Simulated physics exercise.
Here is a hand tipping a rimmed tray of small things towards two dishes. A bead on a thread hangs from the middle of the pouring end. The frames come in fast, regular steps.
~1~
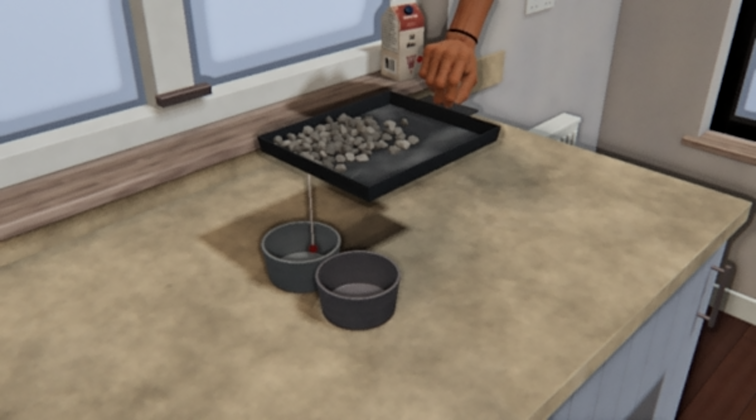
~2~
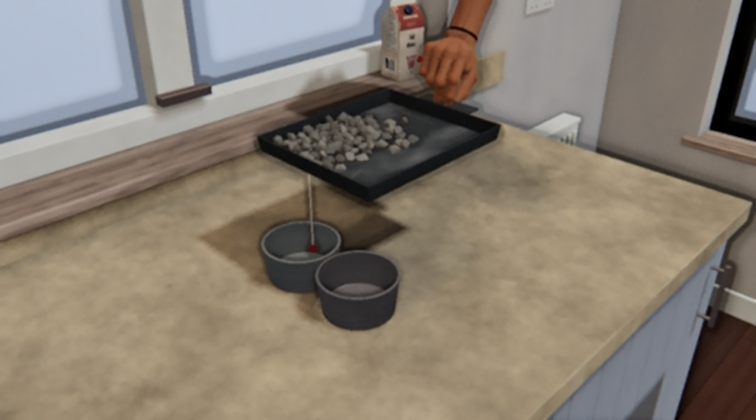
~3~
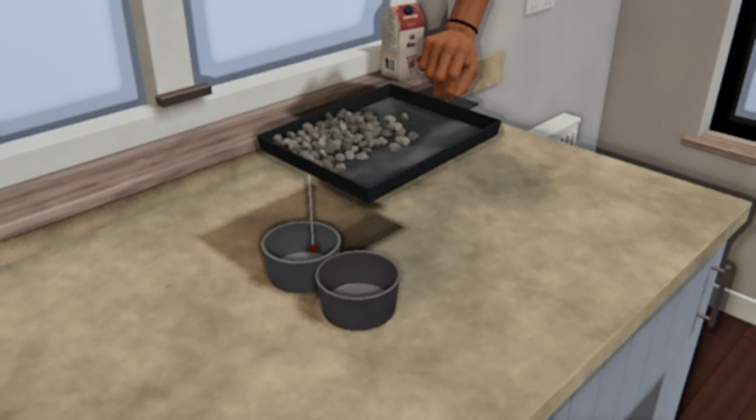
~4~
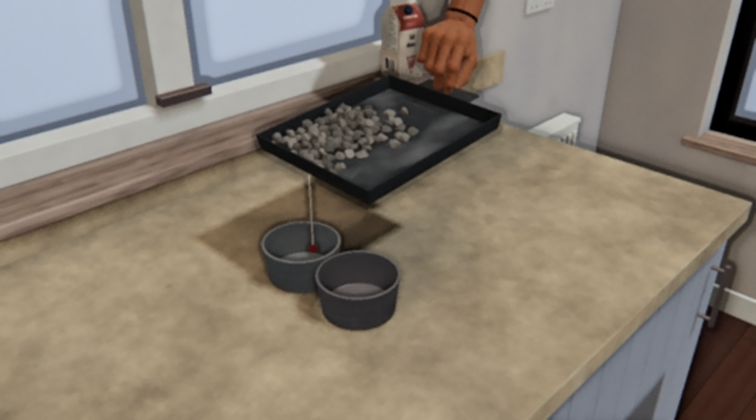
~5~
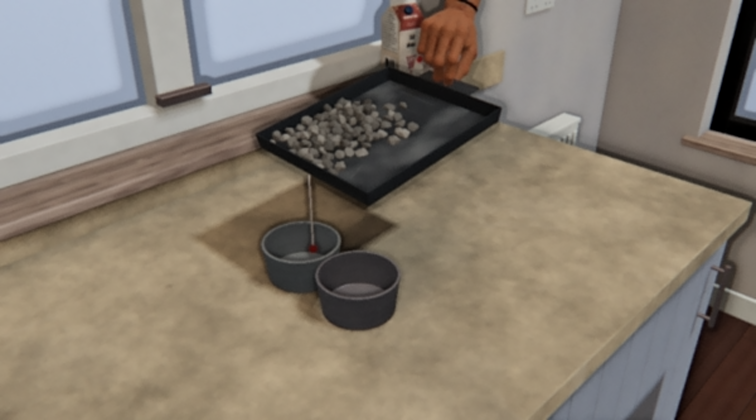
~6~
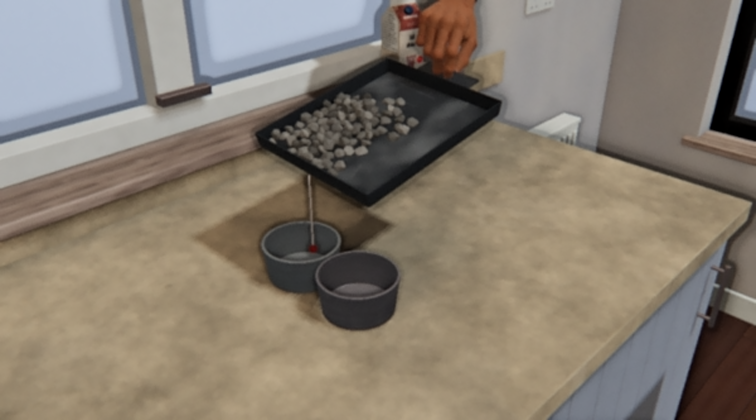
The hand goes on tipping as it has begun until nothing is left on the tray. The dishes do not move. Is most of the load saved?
The two hold under half of the load.
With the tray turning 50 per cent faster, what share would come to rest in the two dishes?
Some 40 per cent.
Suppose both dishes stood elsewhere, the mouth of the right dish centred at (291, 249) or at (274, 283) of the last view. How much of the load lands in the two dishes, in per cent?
In turn 0 and 30 in a hundred.
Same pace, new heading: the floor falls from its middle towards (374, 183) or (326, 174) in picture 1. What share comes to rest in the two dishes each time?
The first gives 80 %, the second 0 %.
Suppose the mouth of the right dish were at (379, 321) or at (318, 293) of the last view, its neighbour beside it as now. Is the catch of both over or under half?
At the first place most of it, at the second above a half.
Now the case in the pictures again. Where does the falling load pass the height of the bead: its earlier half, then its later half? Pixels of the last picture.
Around (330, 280) and then (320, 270).
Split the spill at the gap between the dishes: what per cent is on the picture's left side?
Near 70 %.
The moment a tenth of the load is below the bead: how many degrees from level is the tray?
Near 90 degrees.
Soon, tray tipped steeply; nearly all on the tray; a stray few in the air.
A while on, tray tipped right over; most on the tray; a small part outside both; a small part in the air.
Towards the end, tray tipped past a quarter turn; about a third in the right dish; about two thirds outside both.
Finally, tray tipped past a quarter turn; about a third in the right dish; none in the left dish; about two thirds outside both.
